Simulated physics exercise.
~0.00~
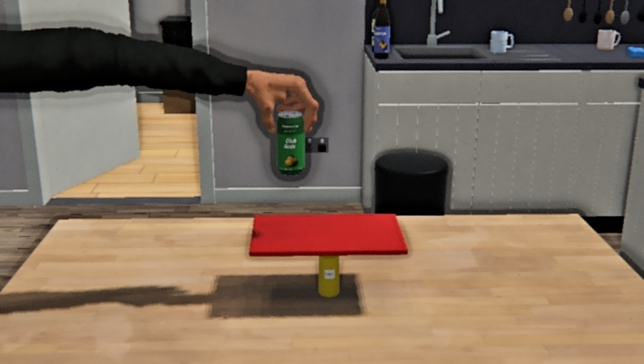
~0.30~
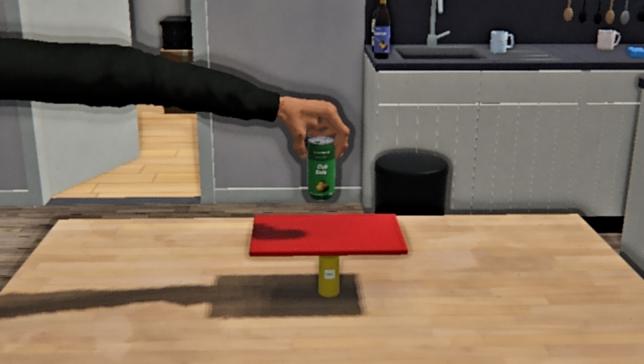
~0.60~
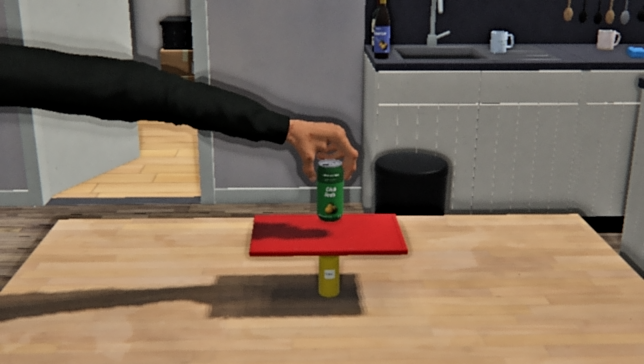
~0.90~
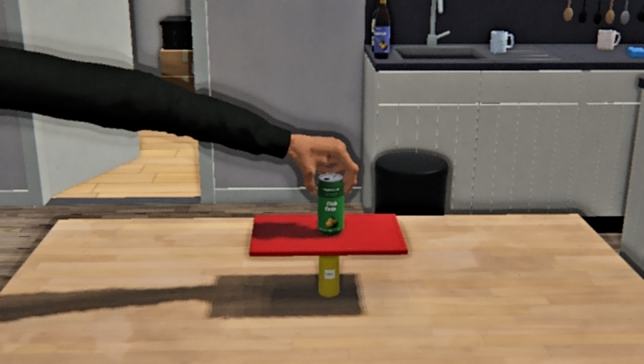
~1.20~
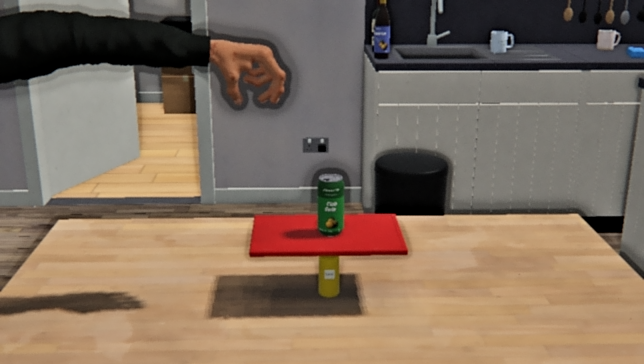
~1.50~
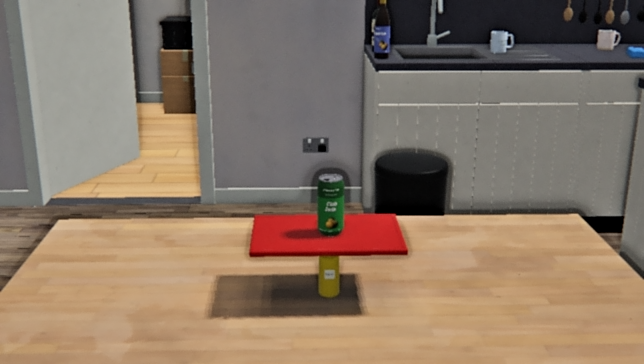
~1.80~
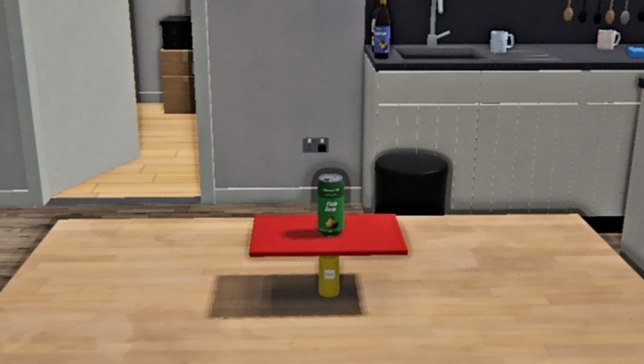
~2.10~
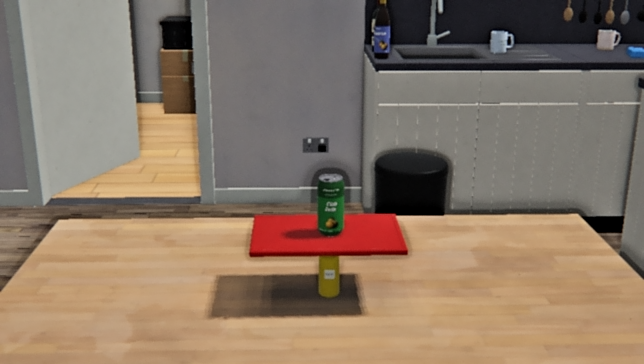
In a kitchen, a red board lies balanced on top of a small yellow shaker standing on a light wooden table, with a counter, a sink and mugs behind. A hand in a black sleeve reaches in from the left, holding a green can upright above the board. It carries the can to the right and downward, then lowers it onto the middle of the board. The fingers let go and the hand draws back to the left, leaving the view. The can stays upright, and the board and shaker remain still beneath it, the stack balanced.
